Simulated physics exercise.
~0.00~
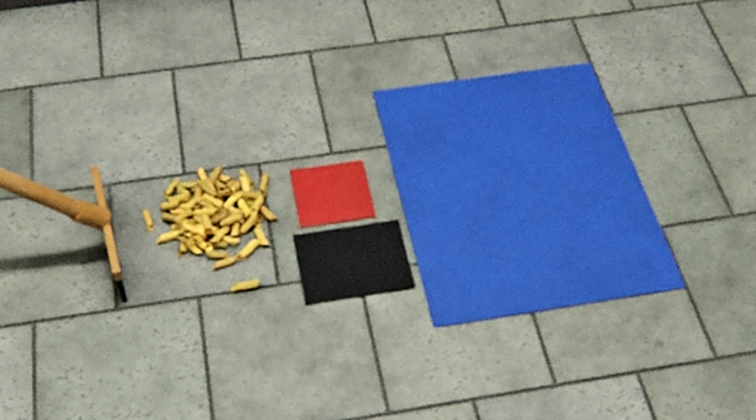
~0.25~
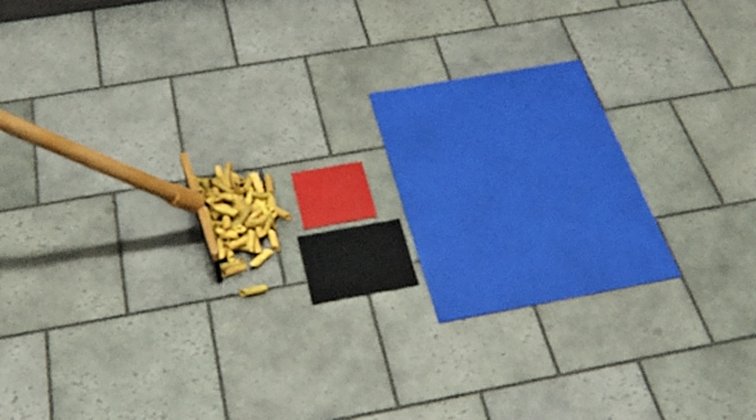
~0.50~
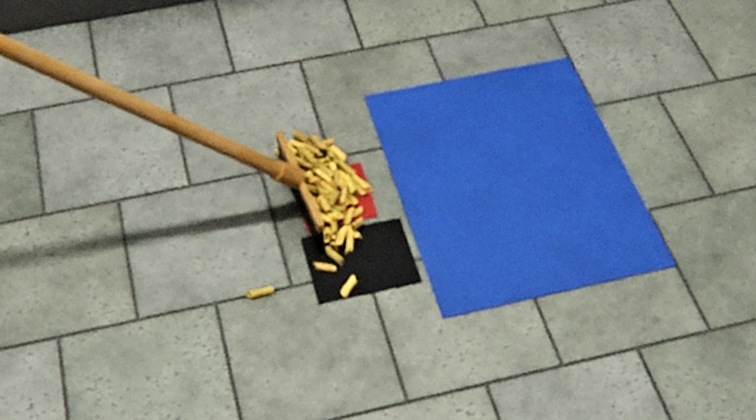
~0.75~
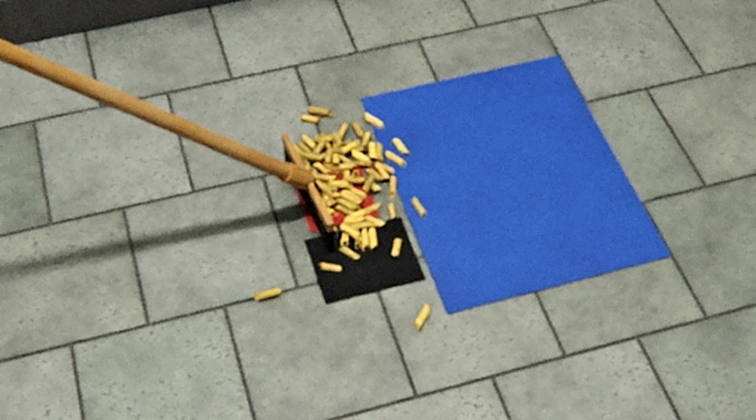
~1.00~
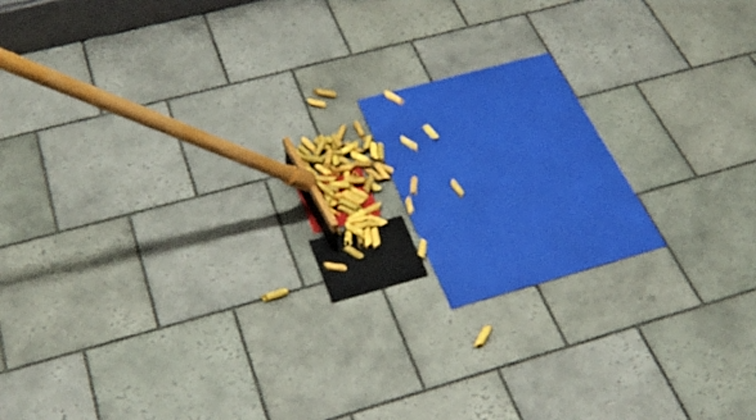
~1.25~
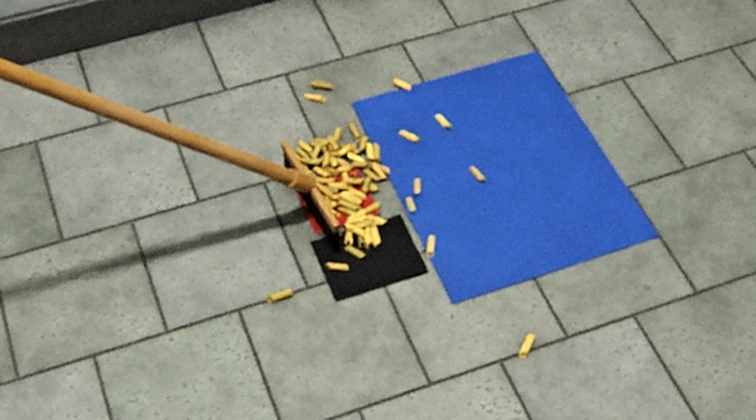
A wooden-handled squeegee pushed a heap of dry pasta right across paving and stopped over a small red mat, where much of it stayed piled while loose pieces scattered onward, some onto the black and blue mats and others onto bare paving.
